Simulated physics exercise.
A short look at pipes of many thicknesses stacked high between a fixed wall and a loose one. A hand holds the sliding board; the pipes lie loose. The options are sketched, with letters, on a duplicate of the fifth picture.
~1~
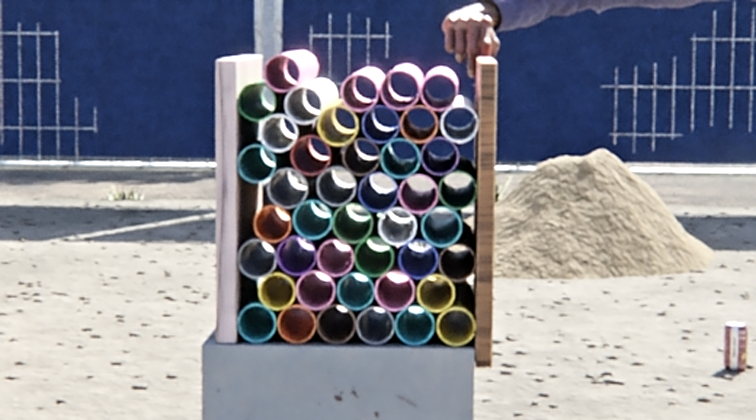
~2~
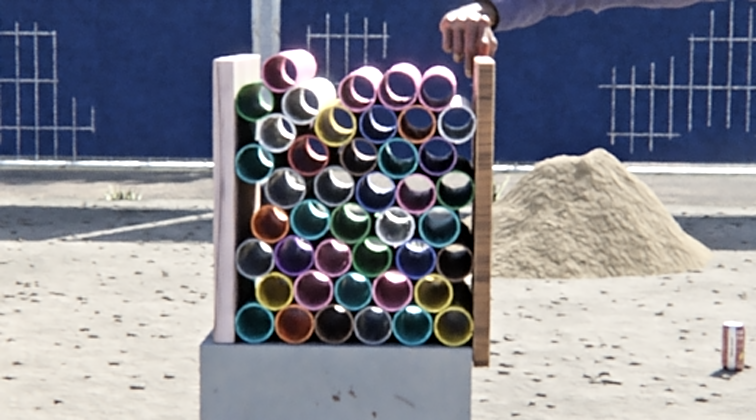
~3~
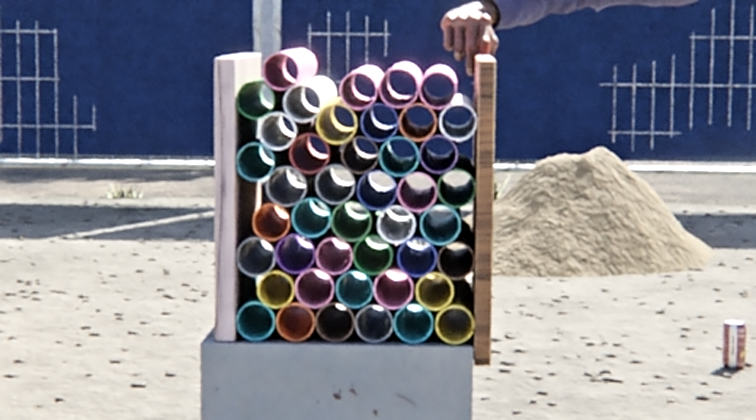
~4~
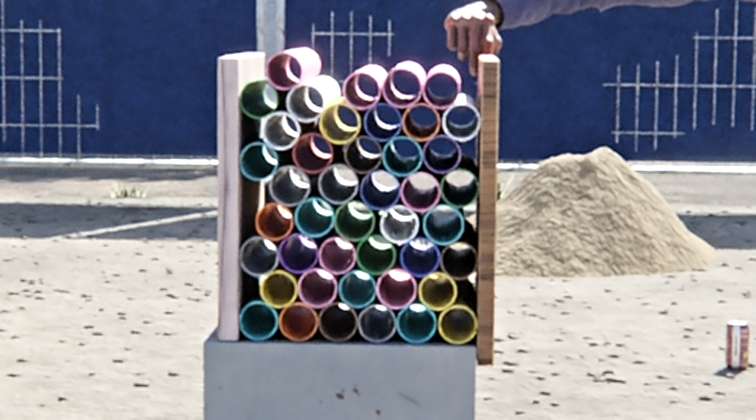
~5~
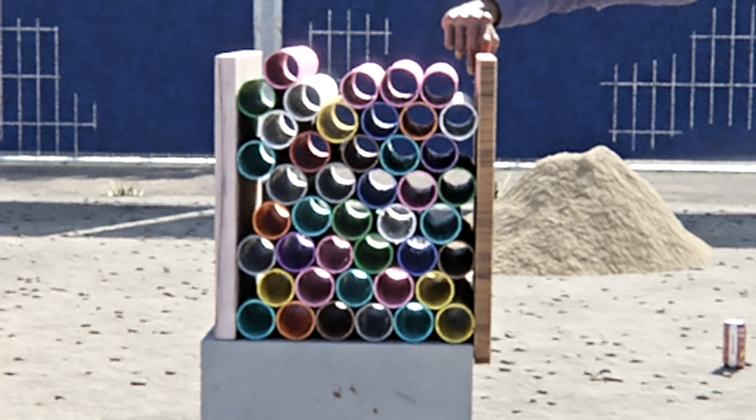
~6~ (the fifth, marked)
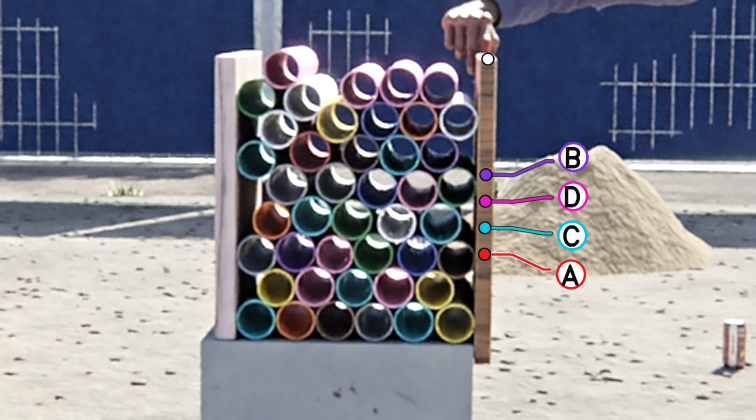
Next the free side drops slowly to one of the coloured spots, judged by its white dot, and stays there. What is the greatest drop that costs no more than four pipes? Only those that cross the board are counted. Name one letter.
Slide it to D.
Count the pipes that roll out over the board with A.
At A the number is six.
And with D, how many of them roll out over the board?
The count is two.
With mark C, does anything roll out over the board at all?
At C: Yes.
On the copy, A at (485, 254); B at (486, 175); C at (485, 228); D at (485, 201); the white dot at (488, 59).
On D. First, top of the board (478, 122).
Then, top of the board (476, 193).
Finally, top of the board (476, 200), two out over the board.
By contrast, A more than four out over the board; B two out over the board; C more than four out over the board.
